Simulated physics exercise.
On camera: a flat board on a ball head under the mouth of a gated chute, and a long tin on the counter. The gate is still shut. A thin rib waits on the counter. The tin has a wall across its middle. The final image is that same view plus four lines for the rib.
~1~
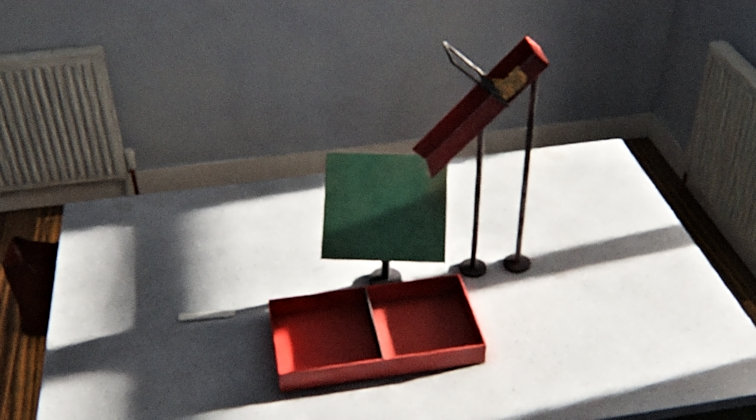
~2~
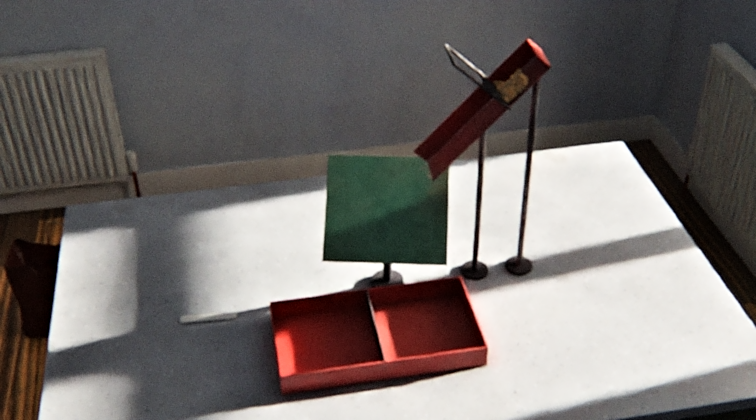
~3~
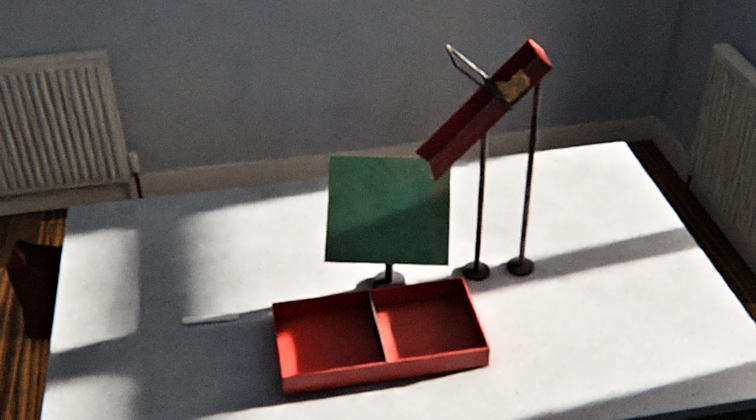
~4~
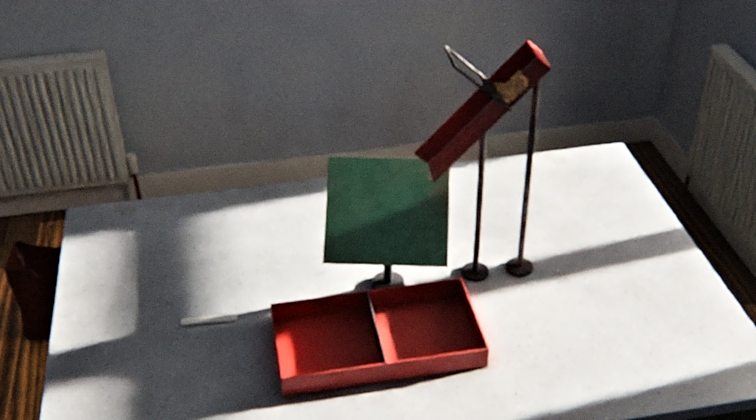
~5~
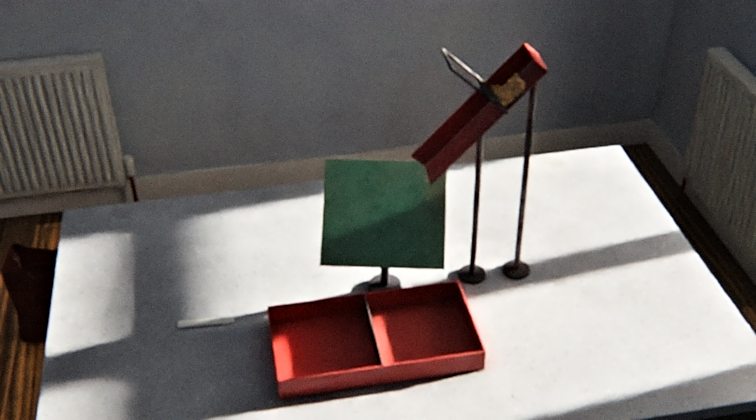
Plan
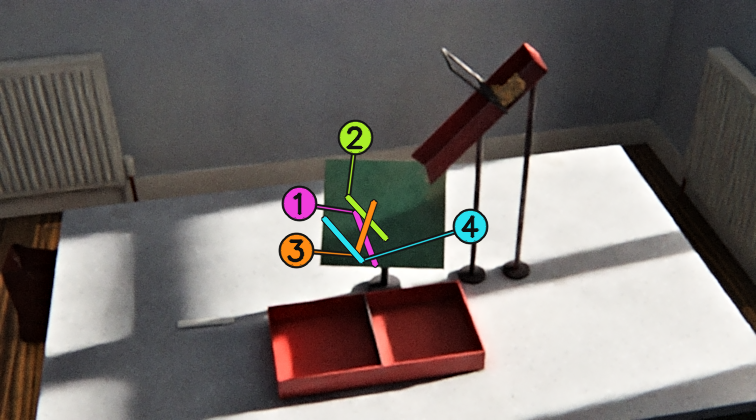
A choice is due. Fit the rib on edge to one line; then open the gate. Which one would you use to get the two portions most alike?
4.
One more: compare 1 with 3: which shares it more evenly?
Line 3.
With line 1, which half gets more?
More lands on the right.
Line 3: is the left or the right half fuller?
Left.
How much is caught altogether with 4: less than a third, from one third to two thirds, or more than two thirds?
More than two thirds.
On the marked copy, line 1 from (355, 212) to (375, 264); line 2 from (348, 197) to (385, 238); line 3 from (373, 202) to (356, 255); line 4 from (324, 219) to (361, 260).
With 1, of what is caught, about a tenth in the left half, almost all in the right.
With 2, of what is caught, about a tenth in the left half, almost all in the right.
With 3, of what is caught, the larger part in the left half, roughly a quarter in the right.
With 4, of what is caught, roughly a third in the left half, roughly two thirds in the right.
